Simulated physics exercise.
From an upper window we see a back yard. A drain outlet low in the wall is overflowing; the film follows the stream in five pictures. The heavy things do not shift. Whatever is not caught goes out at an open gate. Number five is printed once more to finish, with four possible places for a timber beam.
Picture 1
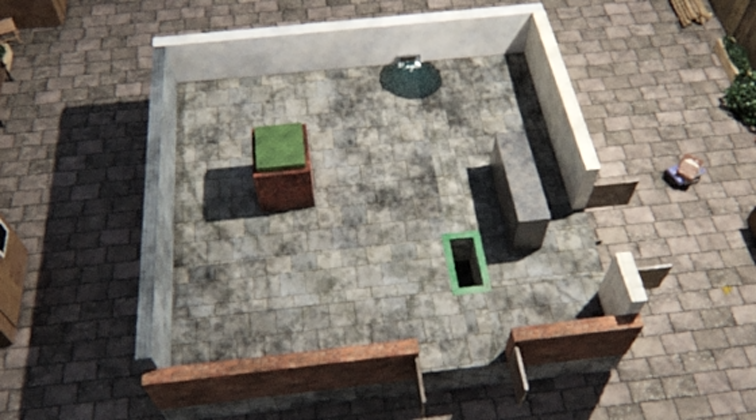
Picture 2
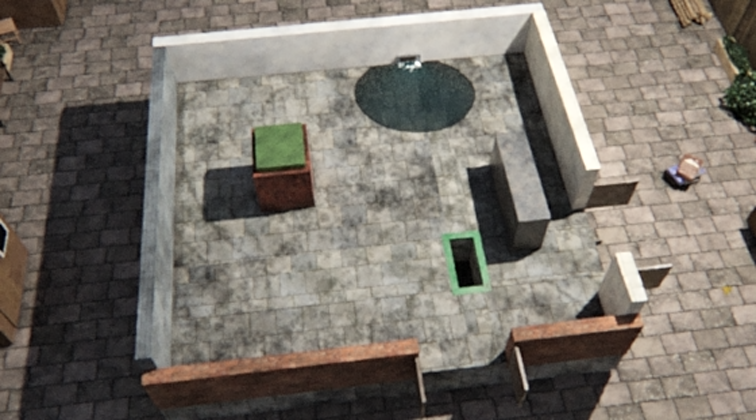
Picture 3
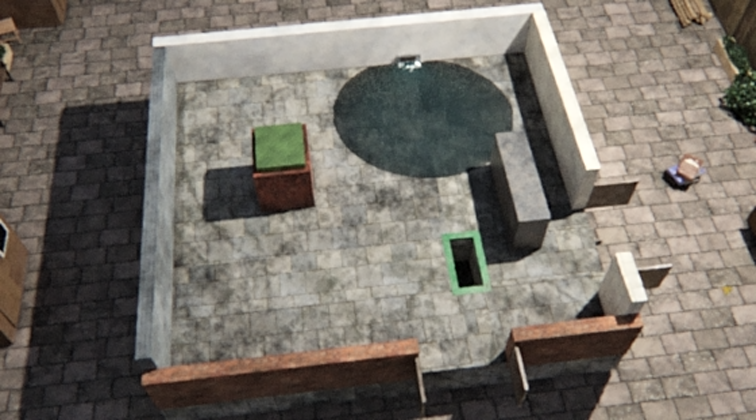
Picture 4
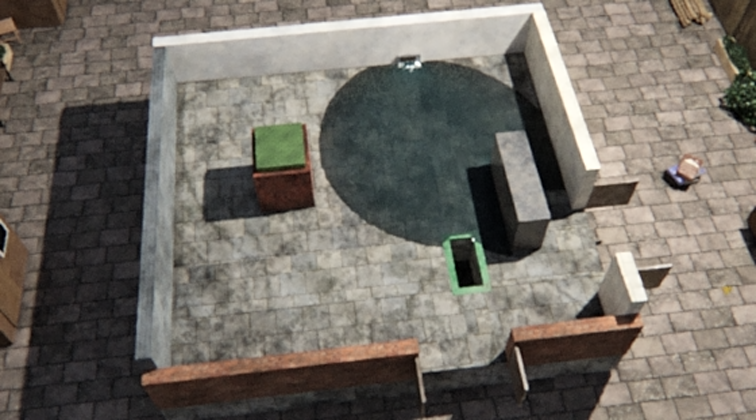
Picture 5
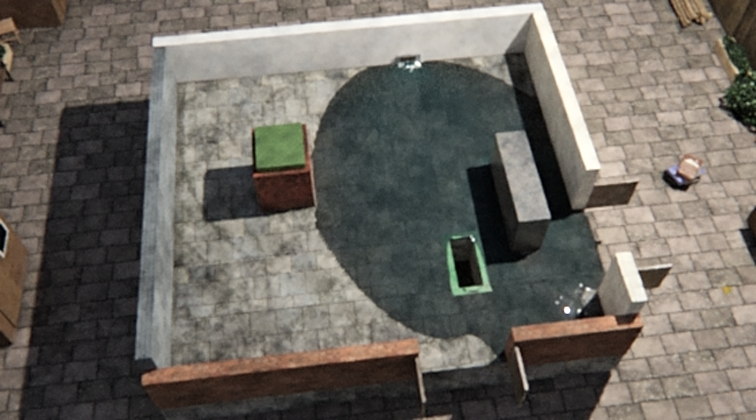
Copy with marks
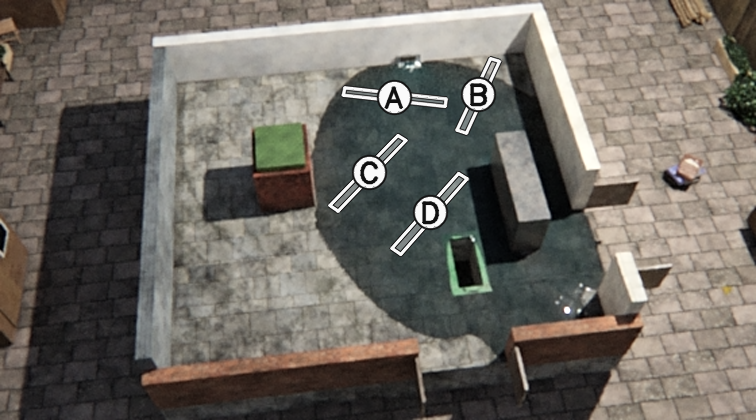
Dark water spreads from an outfall at the far wall of a walled back yard, widening across the paving past the grey block, then surrounding the green-edged drain and reaching the gaps in the near and right walls.
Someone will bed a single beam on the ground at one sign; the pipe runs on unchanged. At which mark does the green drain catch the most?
Choose B.
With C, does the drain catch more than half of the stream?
No.
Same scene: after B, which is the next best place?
Here it is place C.
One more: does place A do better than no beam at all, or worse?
Worse.
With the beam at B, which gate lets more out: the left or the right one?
The left one.
In white, A from (344, 91) to (445, 102); B from (461, 131) to (495, 60); C from (333, 208) to (401, 138); D from (396, 251) to (462, 176).
Choosing A, about 12 % of the stream goes into the green drain, about 86 % out by the gates.
Choosing B, about 38 % of the stream goes into the green drain, about 61 % out by the gates.
Choosing C, about 23 % of the stream goes into the green drain, about 73 % out by the gates.
Choosing D, about 12 % of the stream goes into the green drain, about 86 % out by the gates.
